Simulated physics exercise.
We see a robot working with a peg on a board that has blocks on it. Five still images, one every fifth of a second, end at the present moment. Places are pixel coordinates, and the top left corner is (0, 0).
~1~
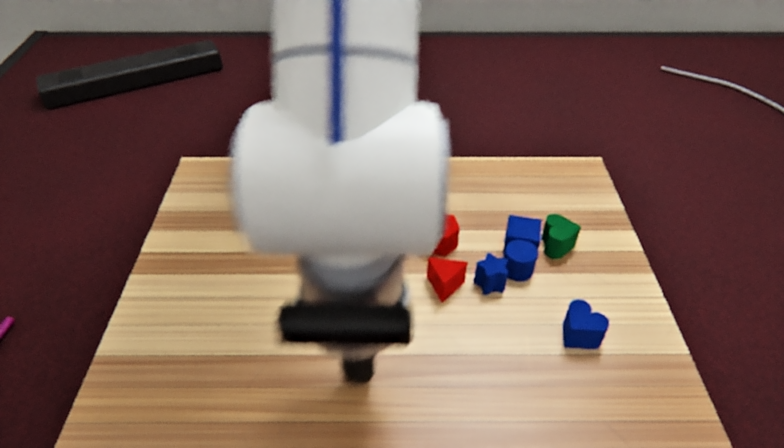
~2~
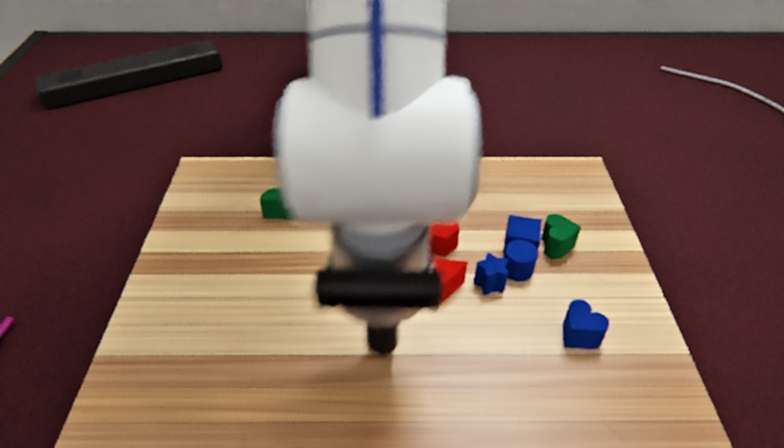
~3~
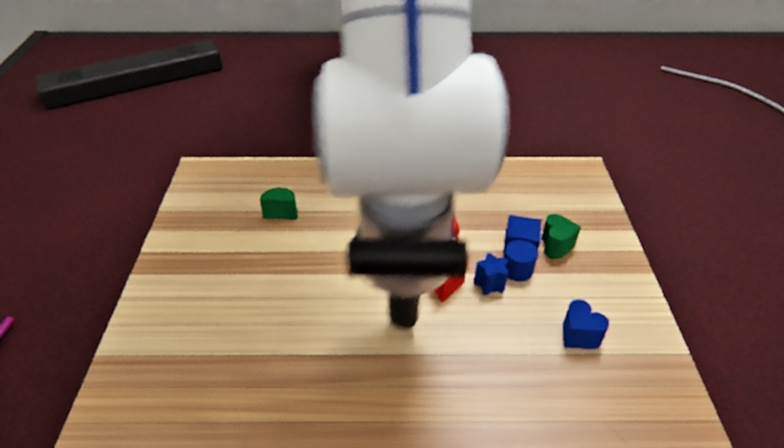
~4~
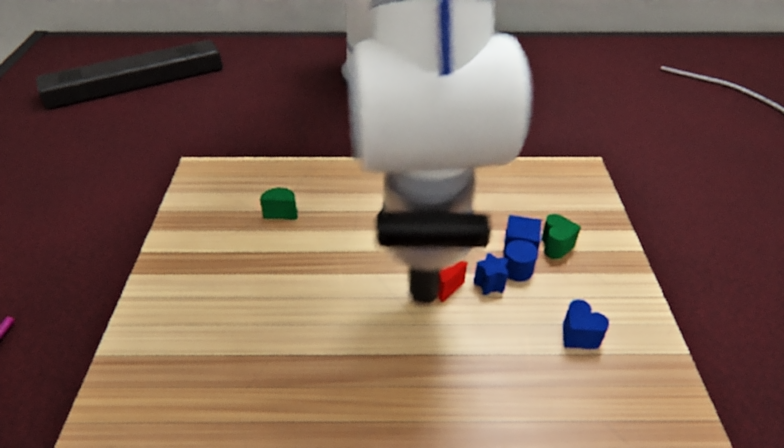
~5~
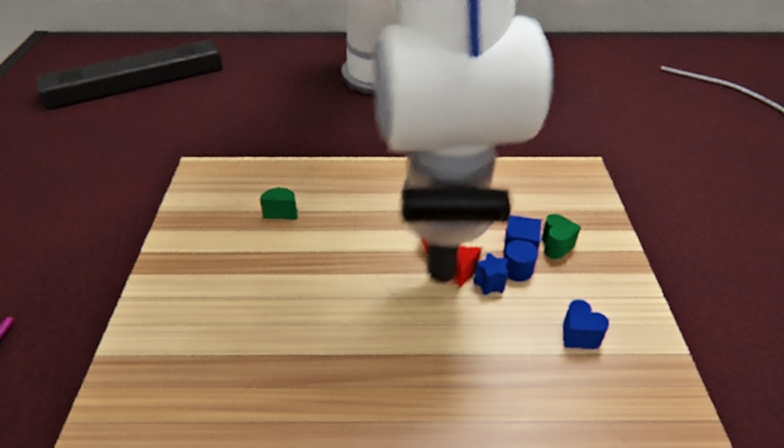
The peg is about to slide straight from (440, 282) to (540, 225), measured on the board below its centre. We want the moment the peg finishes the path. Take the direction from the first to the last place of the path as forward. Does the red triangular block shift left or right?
It's going to go left.
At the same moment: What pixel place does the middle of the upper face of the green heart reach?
It ends at (602, 229).
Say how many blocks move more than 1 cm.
Counting only shifts above 1 cm, I get three or more blocks.
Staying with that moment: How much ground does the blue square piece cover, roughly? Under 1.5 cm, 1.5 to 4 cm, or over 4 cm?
It travels more than 4 cm.
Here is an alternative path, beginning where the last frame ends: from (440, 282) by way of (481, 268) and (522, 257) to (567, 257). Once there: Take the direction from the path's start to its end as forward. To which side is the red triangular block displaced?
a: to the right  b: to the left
(b)
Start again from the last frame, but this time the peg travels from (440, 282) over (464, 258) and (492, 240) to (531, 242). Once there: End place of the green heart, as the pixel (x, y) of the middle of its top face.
I predict (600, 228).
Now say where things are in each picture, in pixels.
Tip of the peg (358, 372), middles of tops, red triangular block (447, 267), blue star block (494, 264), blue square piece (525, 227), green heart (562, 227), in the first frame.
Peg (382, 344), nothing pushed, in the second frame.
Peg (403, 318), nothing pushed, in the third frame.
Peg (423, 295), nothing pushed, in the fourth frame.
Peg (441, 274), red triangular block (463, 253), blue star block (494, 264), blue square piece (525, 227), green heart (562, 227), in the fifth frame.
On the path given first. One third of the way, peg (478, 253); red triangular block (496, 230), turned 25° anticlockwise.
Two thirds of the way, peg (512, 233); red triangular block (511, 206), turned 55° anticlockwise; blue square piece (545, 223); green heart (576, 226), turned 10° clockwise.
At the end, peg (542, 216); red triangular block (517, 198), turned 100° anticlockwise; blue star block unmoved; blue square piece (572, 218), turned 25° clockwise; green heart (602, 229), turned 40° clockwise.
